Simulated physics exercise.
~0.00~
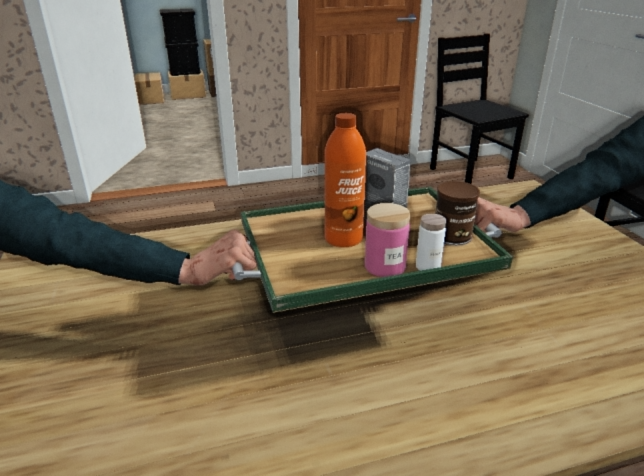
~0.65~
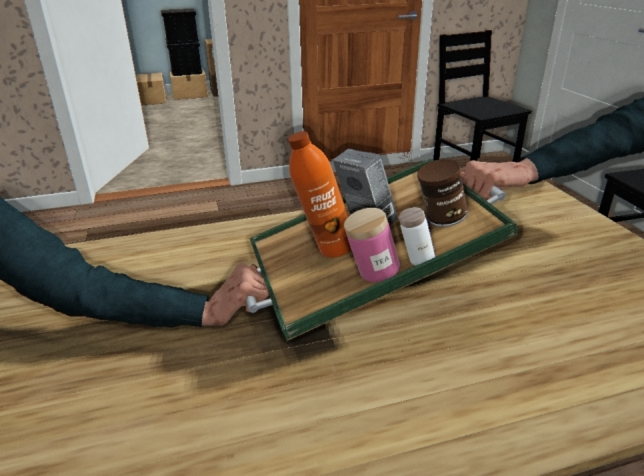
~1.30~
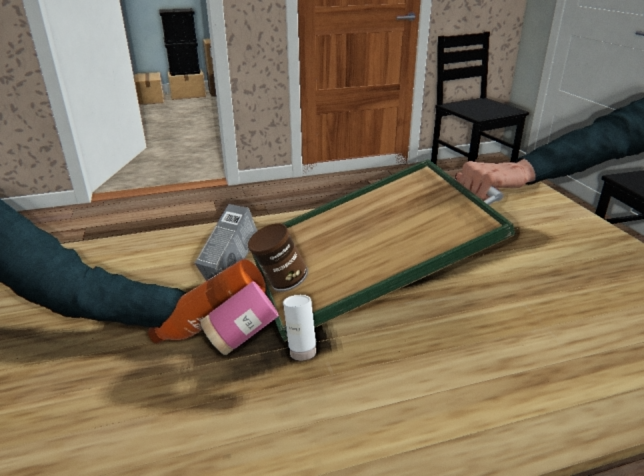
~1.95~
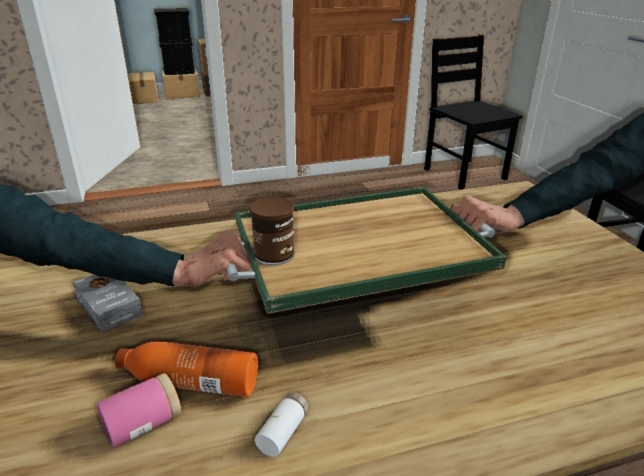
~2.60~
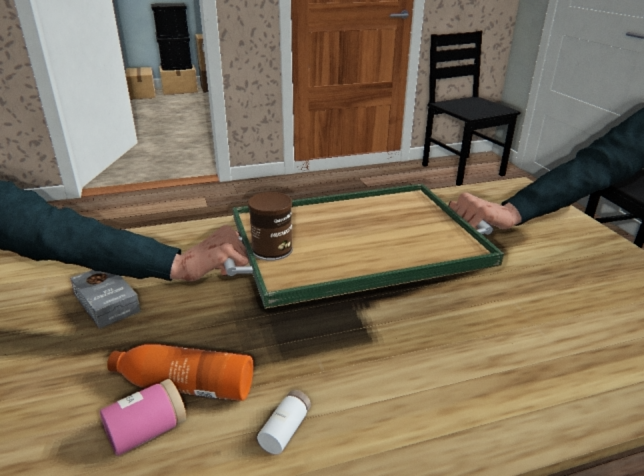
Two hands in dark teal sleeves hold a green-rimmed wooden tray above a wooden table, seen from slightly above in a room with an open white door, a brown door and a black chair. On it stand an orange juice bottle, a grey packet, a pink jar, a white shaker and a brown tin. The tray tips down to the left, and the items lean, then slide and tumble towards that side. The bottle, packet, jar and shaker spill over the edge. The hands level the tray, leaving the tin upright at its left end and the others lying on the table.
